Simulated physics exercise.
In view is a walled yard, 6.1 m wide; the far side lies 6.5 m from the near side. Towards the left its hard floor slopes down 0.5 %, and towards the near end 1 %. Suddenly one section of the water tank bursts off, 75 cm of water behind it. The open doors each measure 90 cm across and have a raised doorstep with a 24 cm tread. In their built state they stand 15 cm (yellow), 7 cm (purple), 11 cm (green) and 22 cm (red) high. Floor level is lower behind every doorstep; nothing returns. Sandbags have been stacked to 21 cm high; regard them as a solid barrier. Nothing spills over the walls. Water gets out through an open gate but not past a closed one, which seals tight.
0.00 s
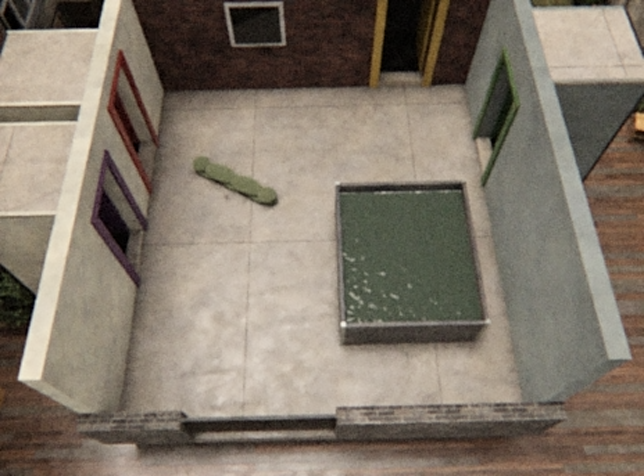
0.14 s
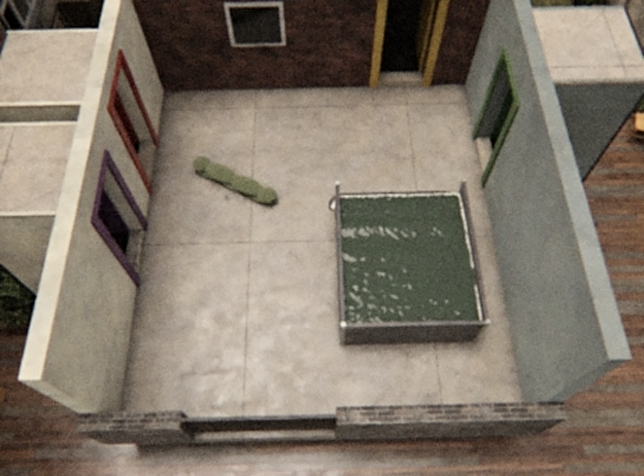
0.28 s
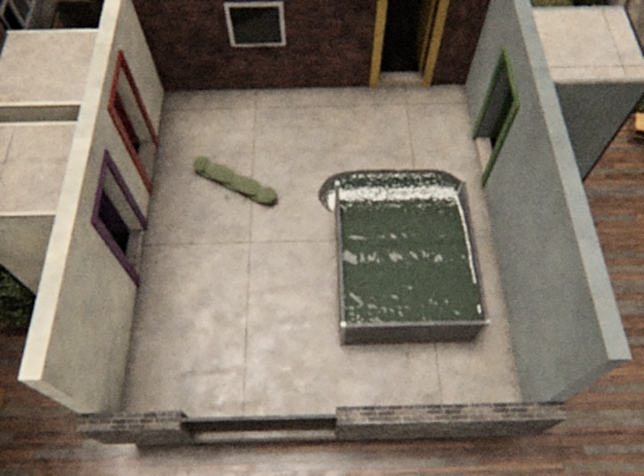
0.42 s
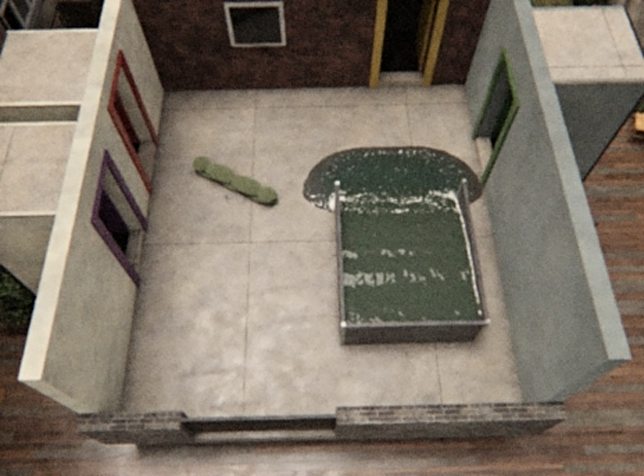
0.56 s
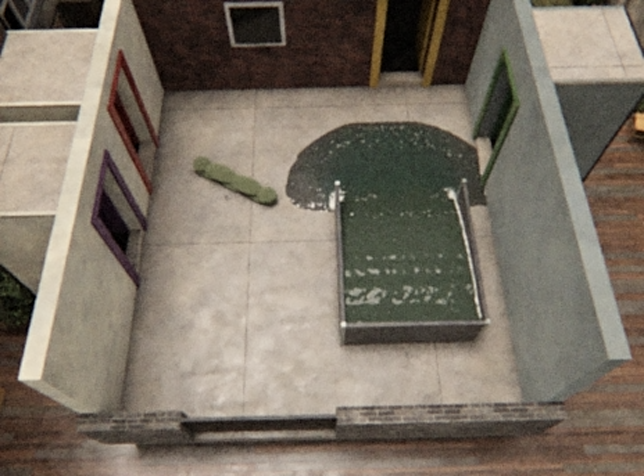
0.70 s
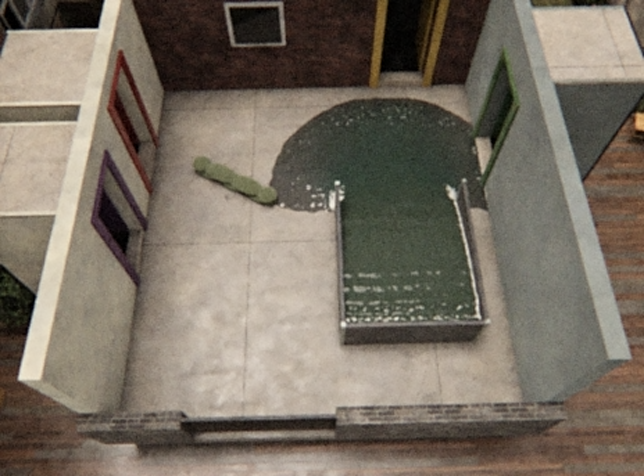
Dark green water burst out through the far side of a rectangular tank in a walled yard, then fanned out across the pale floor in a widening rounded pool, reaching the row of green sandbags.
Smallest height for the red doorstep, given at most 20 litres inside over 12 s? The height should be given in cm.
About 17 cm.
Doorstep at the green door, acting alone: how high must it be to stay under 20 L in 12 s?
At green, roughly 16 cm.
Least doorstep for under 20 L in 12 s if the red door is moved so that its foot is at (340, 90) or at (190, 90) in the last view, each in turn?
Roughly 31 and 22 cm.
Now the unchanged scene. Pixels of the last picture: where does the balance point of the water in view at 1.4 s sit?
(391, 215).
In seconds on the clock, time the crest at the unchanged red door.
Peak time: About 5.0 s.
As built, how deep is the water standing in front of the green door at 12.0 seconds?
Depth: Near 10.0 cm.
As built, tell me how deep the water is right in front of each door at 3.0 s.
In cm: Yellow 32, purple 0, green 16, red 8.
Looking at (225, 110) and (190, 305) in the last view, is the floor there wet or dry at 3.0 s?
First soaked, then untouched.
After 1.4 s water covers 35 % of the floor, deepest (42 cm) near (458, 85); it has not reached the red door.
After 3.0 s water covers 45 % of the floor, deepest (38 cm) near (164, 92); 8 cm at the red door, 0 litres in over its 22 cm doorstep.
After 12.0 s water covers 95 % of the floor, deepest (16 cm) near (444, 416); 7 cm at the red door, 2 litres in over its 22 cm doorstep.
At the red door as built, the water arrived by 2.9 s and peaked near 23 cm at 4.8 s.
Run again over the same 12 s with other heights there, 50 litres in over 14 cm, 10 litres over 19 cm. The limit of 20 litres is kept from about 17 cm up.
